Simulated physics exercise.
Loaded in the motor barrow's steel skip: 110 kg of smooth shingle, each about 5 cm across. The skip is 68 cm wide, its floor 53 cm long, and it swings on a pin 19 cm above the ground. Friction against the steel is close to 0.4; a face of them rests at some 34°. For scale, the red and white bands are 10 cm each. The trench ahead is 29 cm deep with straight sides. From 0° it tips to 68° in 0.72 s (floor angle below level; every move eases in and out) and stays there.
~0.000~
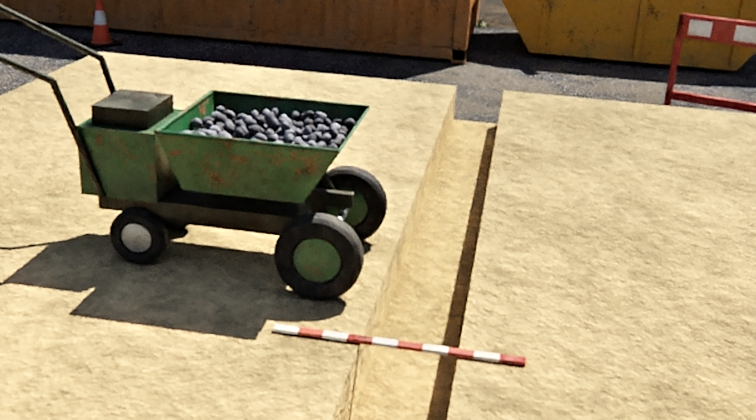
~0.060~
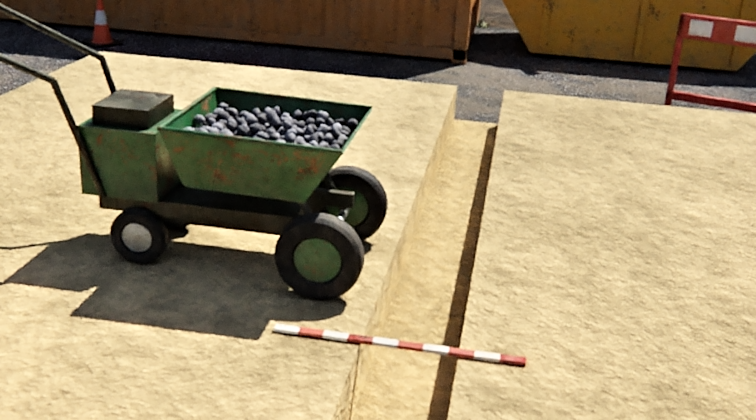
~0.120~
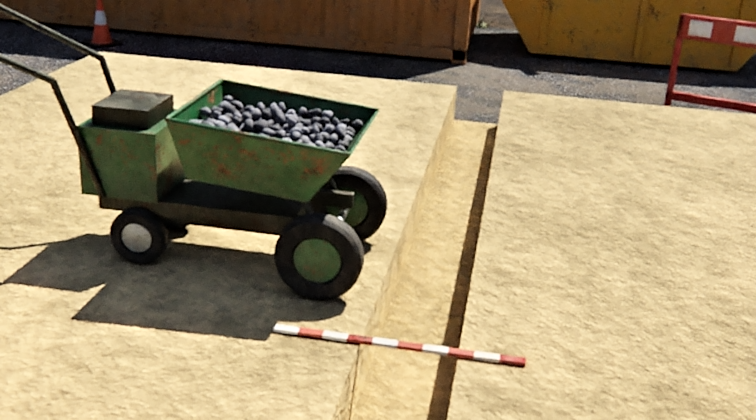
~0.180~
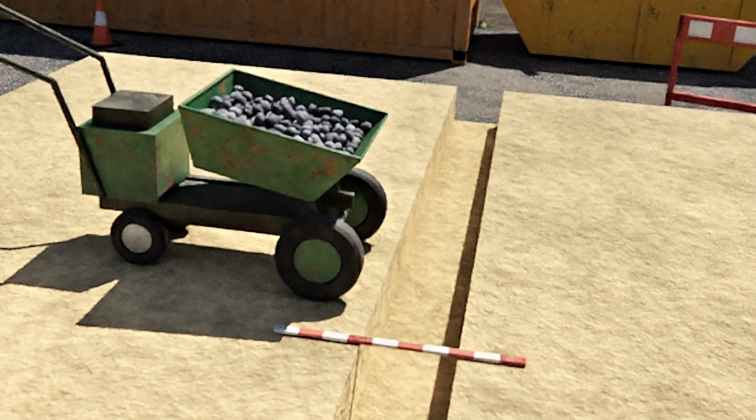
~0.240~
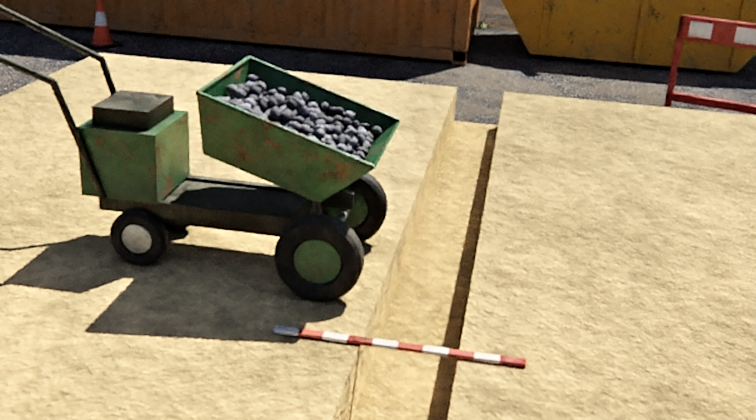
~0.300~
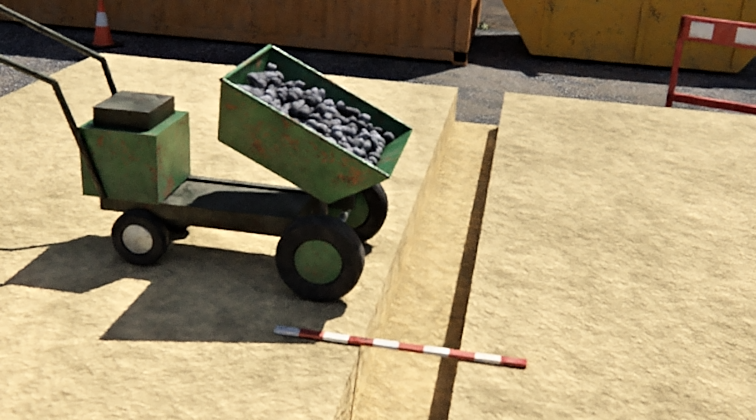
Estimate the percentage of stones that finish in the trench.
Some 33 per cent of it.
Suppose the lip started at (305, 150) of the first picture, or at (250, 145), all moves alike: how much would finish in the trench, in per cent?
About 60 and 90 per cent.
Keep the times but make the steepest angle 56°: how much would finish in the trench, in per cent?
In that case some 25 per cent.
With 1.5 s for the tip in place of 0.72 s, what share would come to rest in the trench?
Then about 50 per cent.
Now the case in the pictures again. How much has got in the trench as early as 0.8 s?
Some 10 per cent.
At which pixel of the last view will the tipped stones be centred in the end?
Their middle is at about (513, 286).
After 0.5 s the floor is at 57°; 100 % in the skip; the foremost stones are at (421, 189).
After 0.8 s the floor is at 68°; 72 % in the skip, 9 % in the trench, 18 % past the trench; the foremost stones are at (517, 279).
After 1.2 s the floor is at 68°; 25 % in the skip, 9 % in the trench, 67 % past the trench; the foremost stones are at (674, 299).
After 3.1 s the floor is at 68°; 0 % in the skip, 33 % in the trench, 67 % past the trench; the foremost stones are past the picture's edge.
